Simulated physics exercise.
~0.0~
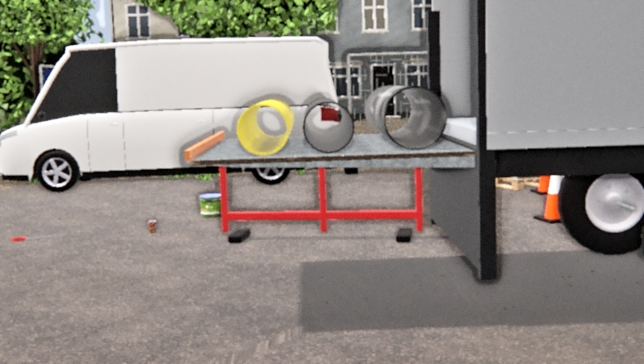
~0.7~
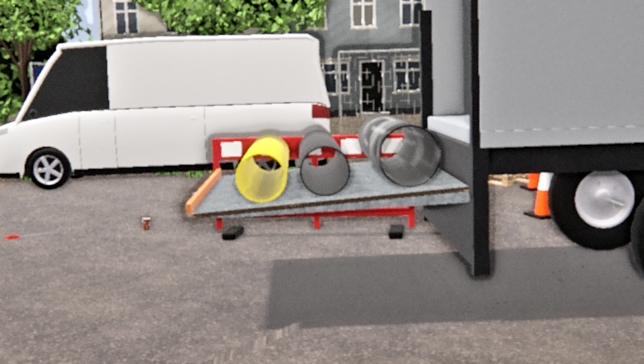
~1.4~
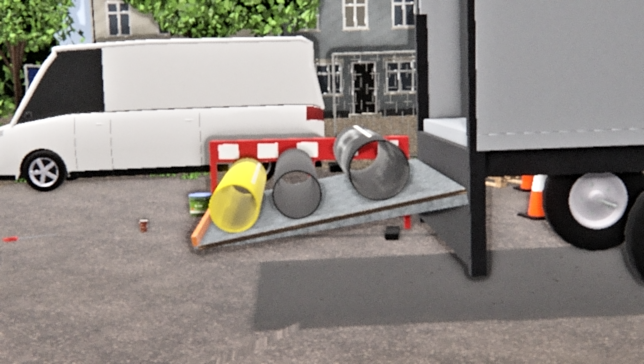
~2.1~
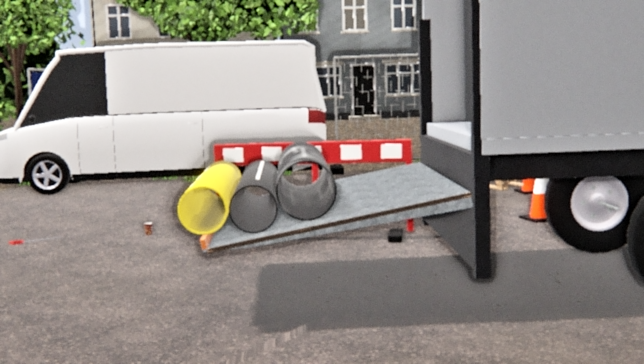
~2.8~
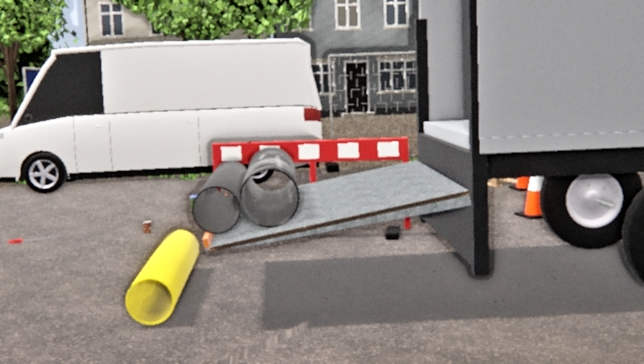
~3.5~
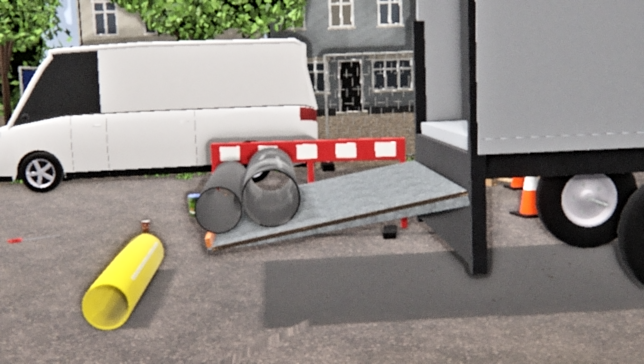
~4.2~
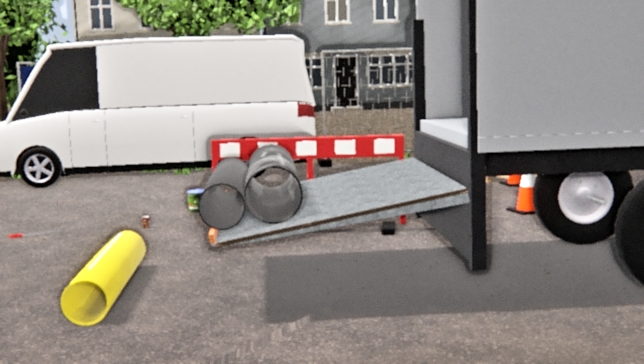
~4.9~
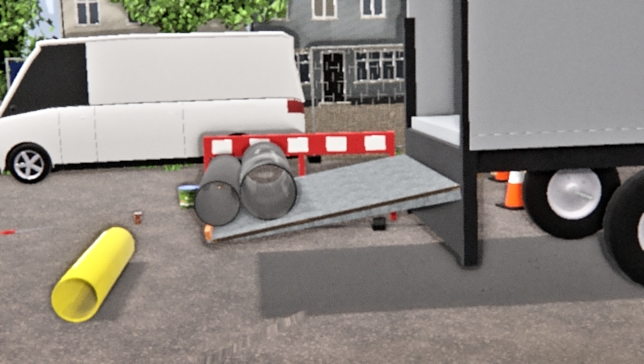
The video shows three hollow pipes, one yellow and two grey, on a lorry's tail-lift that lowers and tilts down to the left. The pipes roll left, and the yellow one goes over the stop onto the ground and rolls away, while the grey ones stay on the platform.
